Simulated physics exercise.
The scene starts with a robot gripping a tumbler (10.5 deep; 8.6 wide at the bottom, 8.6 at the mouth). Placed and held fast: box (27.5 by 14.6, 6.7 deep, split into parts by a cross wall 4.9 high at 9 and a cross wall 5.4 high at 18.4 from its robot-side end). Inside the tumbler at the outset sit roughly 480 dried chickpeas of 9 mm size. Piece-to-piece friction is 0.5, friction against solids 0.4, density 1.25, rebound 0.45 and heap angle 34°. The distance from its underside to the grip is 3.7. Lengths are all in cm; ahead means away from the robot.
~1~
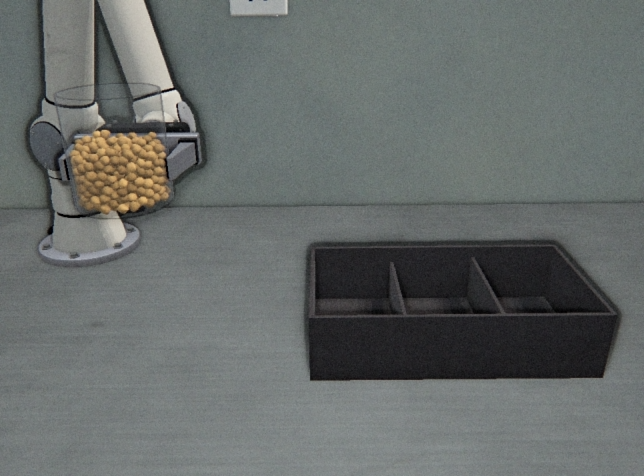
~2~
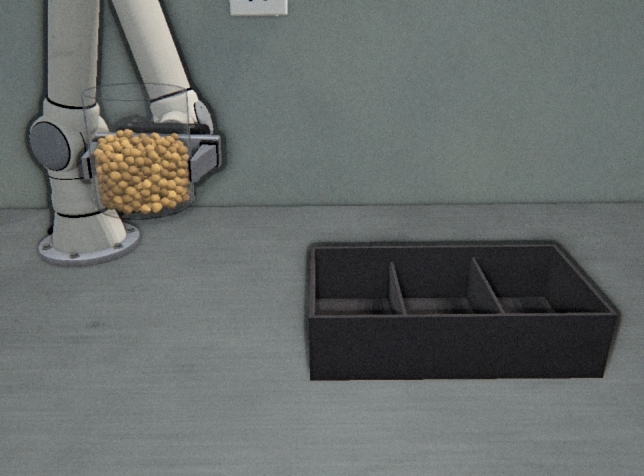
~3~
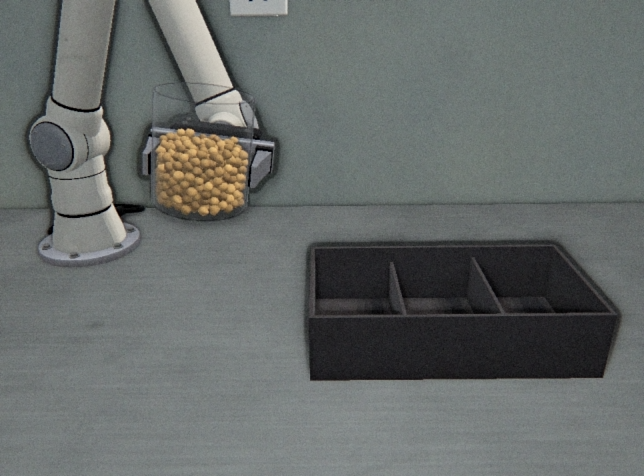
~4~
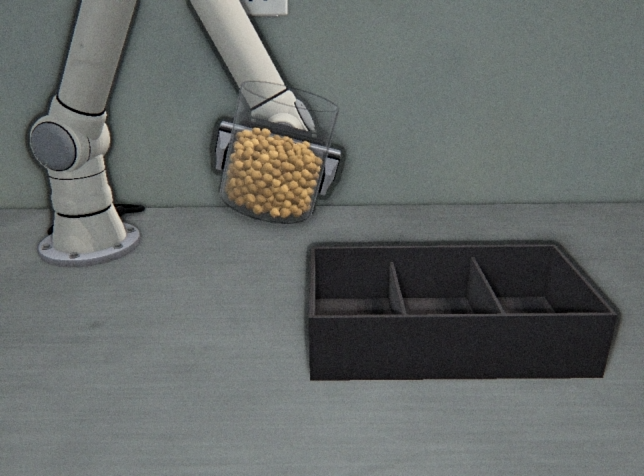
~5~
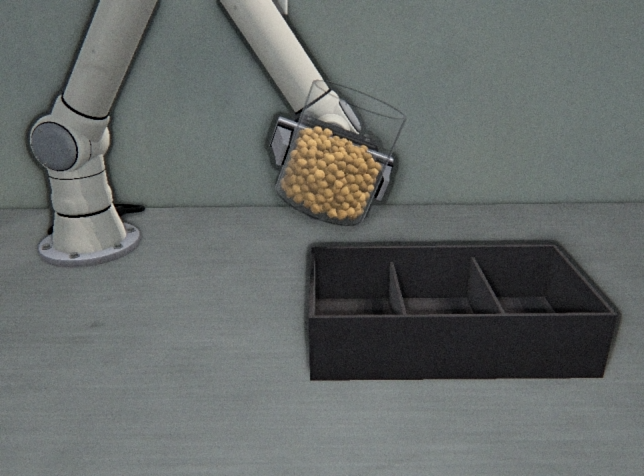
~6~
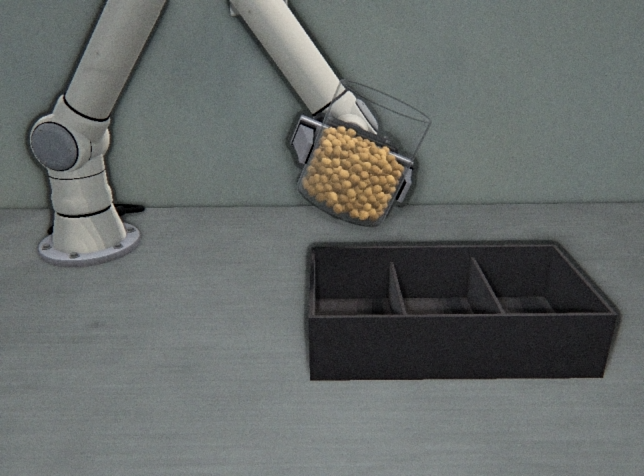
A robot arm carried a clear tumbler of dried chickpeas from the left toward the right, gradually tilting it forward, until it was above and behind the near end of a black box with three compartments.
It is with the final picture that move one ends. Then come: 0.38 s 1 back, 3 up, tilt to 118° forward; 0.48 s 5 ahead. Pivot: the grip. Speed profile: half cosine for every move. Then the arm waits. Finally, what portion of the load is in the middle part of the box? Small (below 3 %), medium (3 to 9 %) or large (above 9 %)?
Large.
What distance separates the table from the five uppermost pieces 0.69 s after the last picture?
Close to 20 cm.
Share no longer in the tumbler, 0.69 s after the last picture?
About 65 per cent.
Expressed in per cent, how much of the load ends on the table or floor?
I'd say some 0 per cent.
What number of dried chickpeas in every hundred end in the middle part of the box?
Estimate: Roughly 80 %.
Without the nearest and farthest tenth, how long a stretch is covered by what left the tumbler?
I'd put it near 12 cm.
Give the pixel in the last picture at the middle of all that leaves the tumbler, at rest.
Centre estimate: About (461, 324).
Then, 0.34 s on, tilted 116° forward, highest piece 25 above the table; 477 in the tumbler, 1 in the middle part, 3 in flight or on a rim.
Then, 0.69 s on, tilted 118° forward, highest piece 20 above the table; 282 in the middle part, 177 in the tumbler, 3 in the far-side part, 1 in the robot-side part, 18 in flight or on a rim.
Then, 1.06 s on, tilted 118° forward, highest piece 12 above the table; 389 in the middle part, 88 in the far-side part, 1 in the robot-side part, 3 in flight or on a rim.
Then, 2.11 s on, tilted 118° forward, highest piece 4 above the table; 389 in the middle part, 91 in the far-side part, 1 in the robot-side part.
In the end, 389 in the middle part, 91 in the far-side part, 1 in the robot-side part. That is 81 % in the middle part of the box.
